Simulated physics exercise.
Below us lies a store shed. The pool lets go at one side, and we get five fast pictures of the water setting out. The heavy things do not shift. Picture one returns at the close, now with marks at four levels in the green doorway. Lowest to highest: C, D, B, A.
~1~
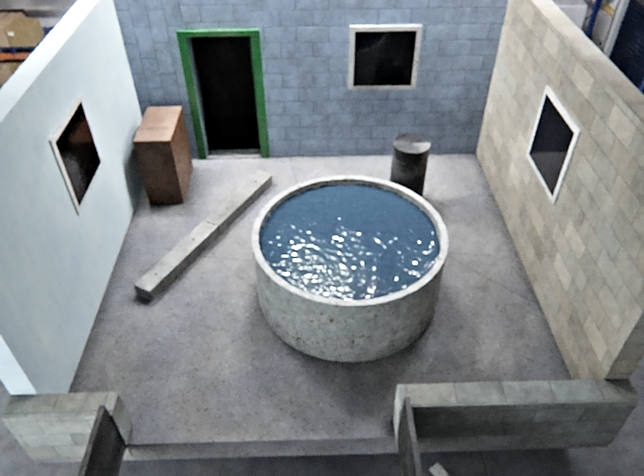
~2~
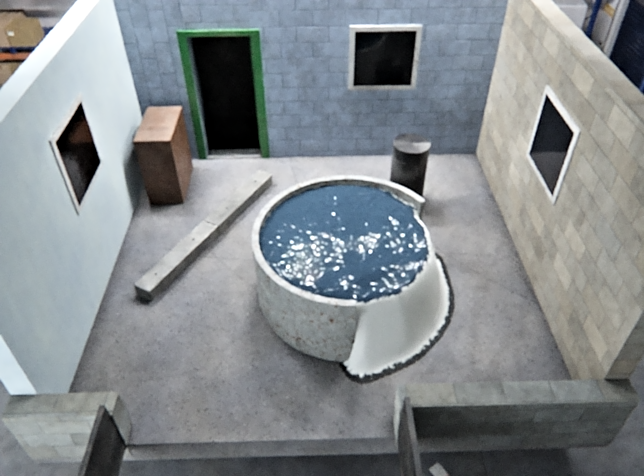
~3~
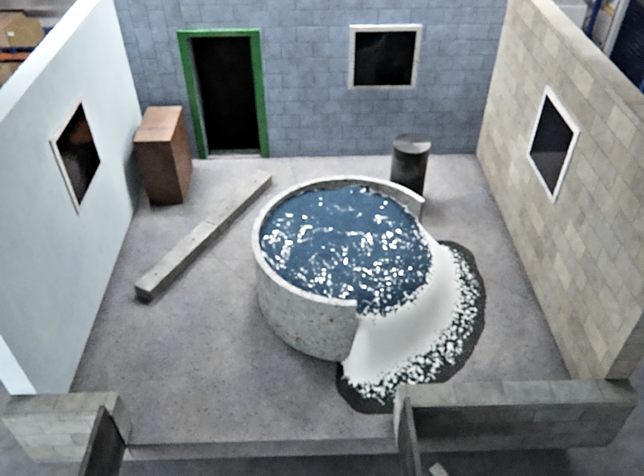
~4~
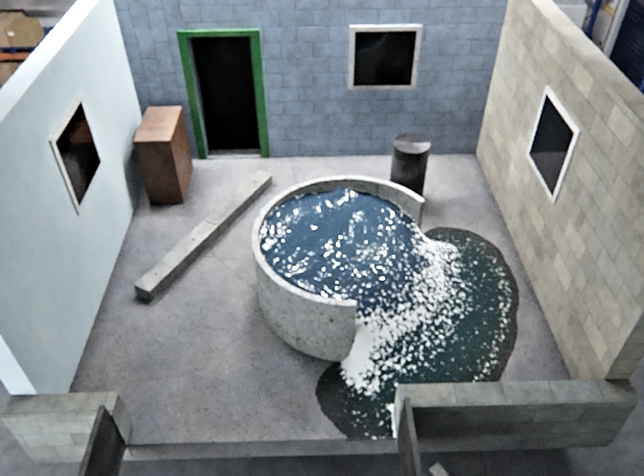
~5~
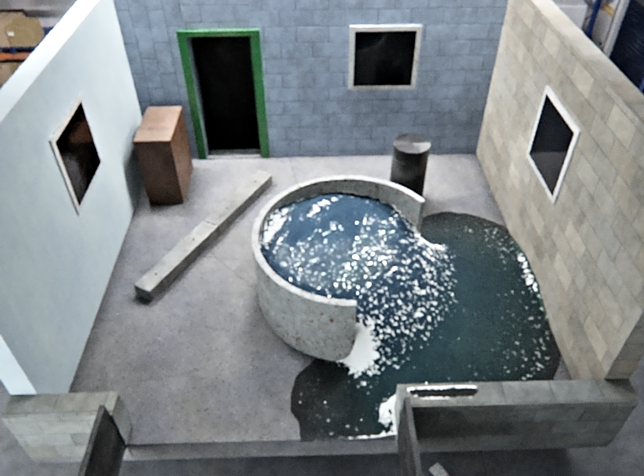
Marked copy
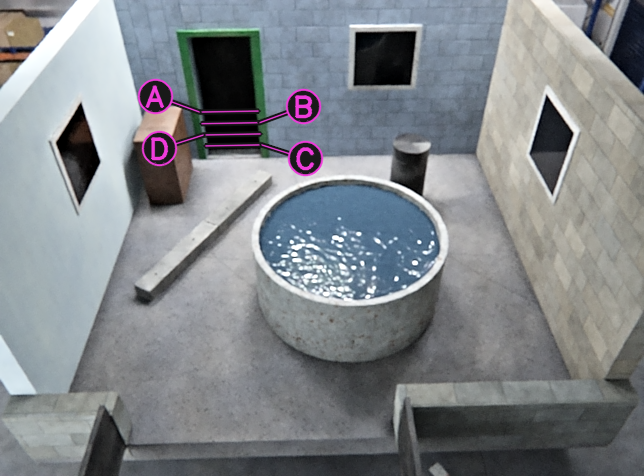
Water pours from the broken right side of the round pool and spreads across the floor.
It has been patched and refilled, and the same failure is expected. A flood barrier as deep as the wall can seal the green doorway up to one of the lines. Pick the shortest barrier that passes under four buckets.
Mark C.
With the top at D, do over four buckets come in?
No, not at all.
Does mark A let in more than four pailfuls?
No.
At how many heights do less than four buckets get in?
All of the four.
On the marked copy, A at (229, 111); B at (230, 123); C at (233, 145); D at (232, 134); from the bottom up C, D, B, A.
With A, nothing gets over.
With B, nothing gets over.
With C, nothing gets over.
With D, nothing gets over.
